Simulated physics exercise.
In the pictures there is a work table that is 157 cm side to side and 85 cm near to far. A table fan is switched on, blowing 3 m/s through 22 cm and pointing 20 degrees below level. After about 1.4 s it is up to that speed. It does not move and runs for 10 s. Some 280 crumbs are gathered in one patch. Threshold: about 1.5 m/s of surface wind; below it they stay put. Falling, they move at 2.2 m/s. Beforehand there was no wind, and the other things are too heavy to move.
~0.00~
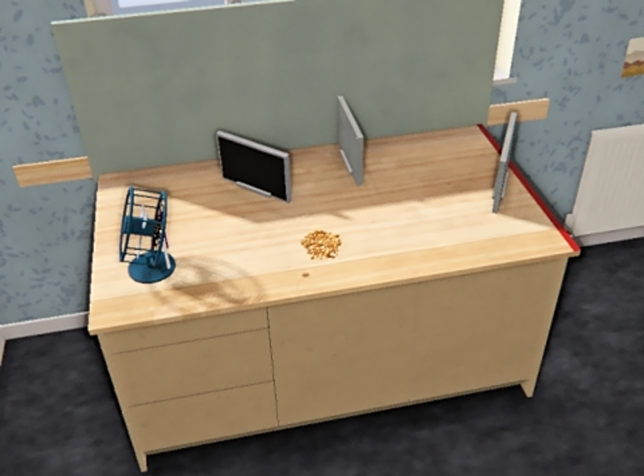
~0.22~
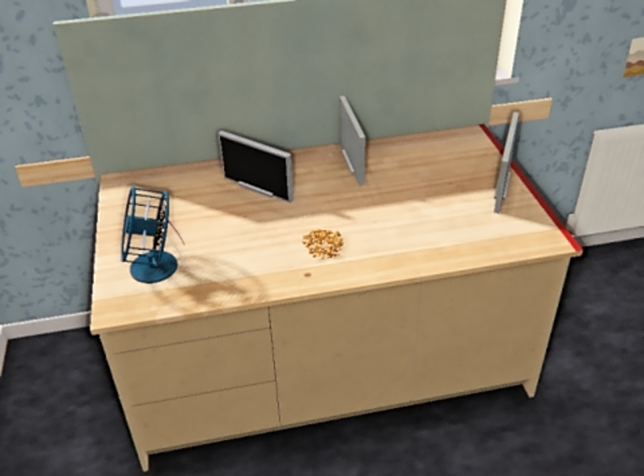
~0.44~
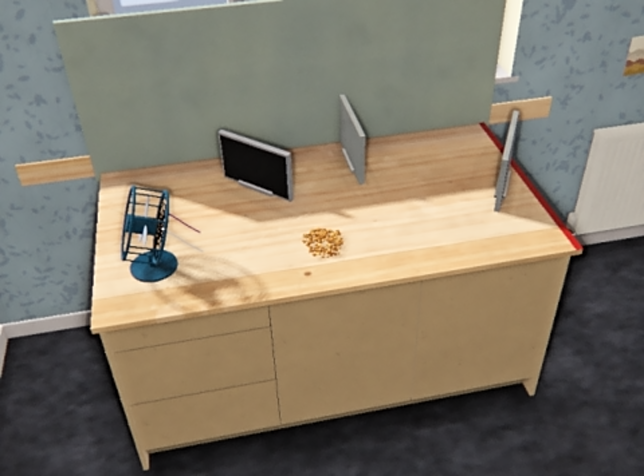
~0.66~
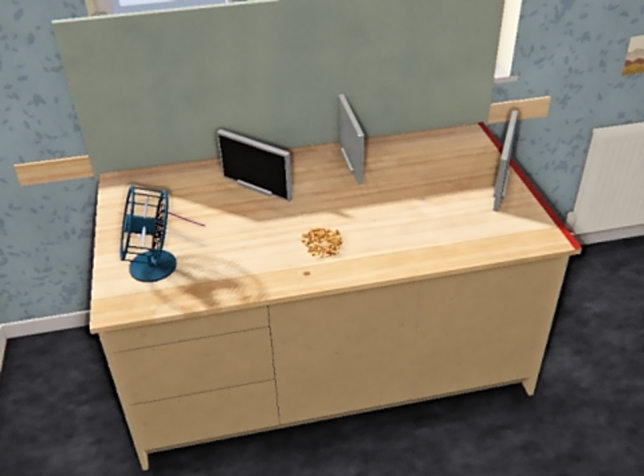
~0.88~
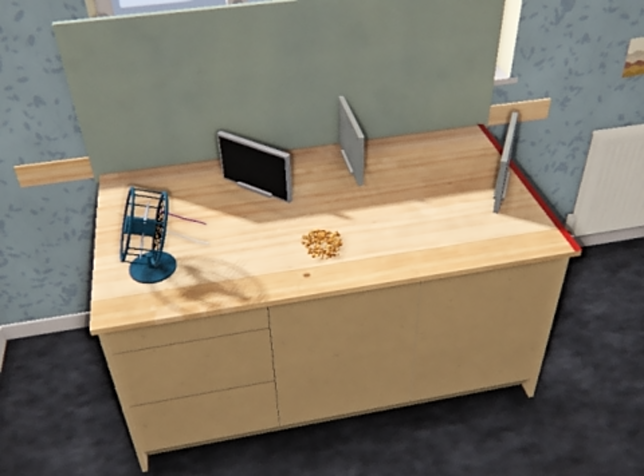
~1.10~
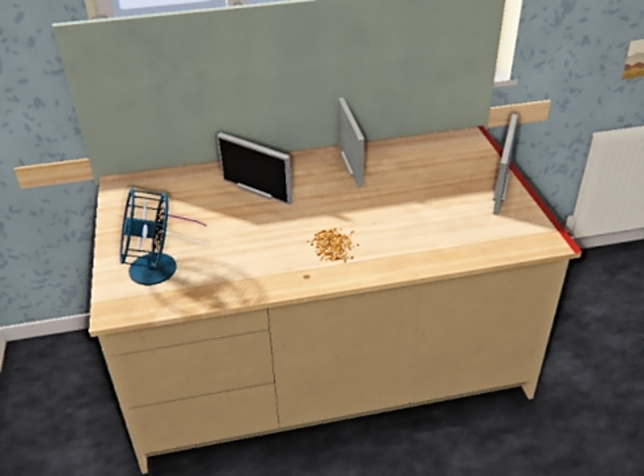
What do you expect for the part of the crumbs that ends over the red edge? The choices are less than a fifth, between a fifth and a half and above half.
Of the crumbs, more than half end over the red edge.
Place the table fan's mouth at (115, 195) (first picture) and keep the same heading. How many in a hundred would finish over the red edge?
That would come to roughly 3 %.
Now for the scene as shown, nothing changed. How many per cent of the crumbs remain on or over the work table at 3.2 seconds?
Share at that time: Some 30 %.
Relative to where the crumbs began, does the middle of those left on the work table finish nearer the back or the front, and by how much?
The middle ends nearer the back side, some 10 cm from where the patch began.
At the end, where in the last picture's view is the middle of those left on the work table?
The middle sits near pixel (491, 199).
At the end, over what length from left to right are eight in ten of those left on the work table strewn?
Roughly 10 cm from left to right.
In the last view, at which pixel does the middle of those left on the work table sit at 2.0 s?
Somewhere about (490, 202), I'd say.
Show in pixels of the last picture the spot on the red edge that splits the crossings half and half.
The middle crossing sits close to (562, 227) in the last picture.
After 2.0 s, 36 % are on the move or not yet settled, 58 % are over the red edge; the middle of those still in play is near (490, 203).
After 3.2 s, 15 % are on the move or not yet settled, 65 % are over the red edge; the middle of those still in play is near (489, 201).
After 5.5 s, 11 % are on the move or not yet settled, 67 % are over the red edge; the middle of those still in play is near (492, 199).
After 10.0 s, at the end, 68 % are over the red edge; the middle of those still in play is near (491, 199).
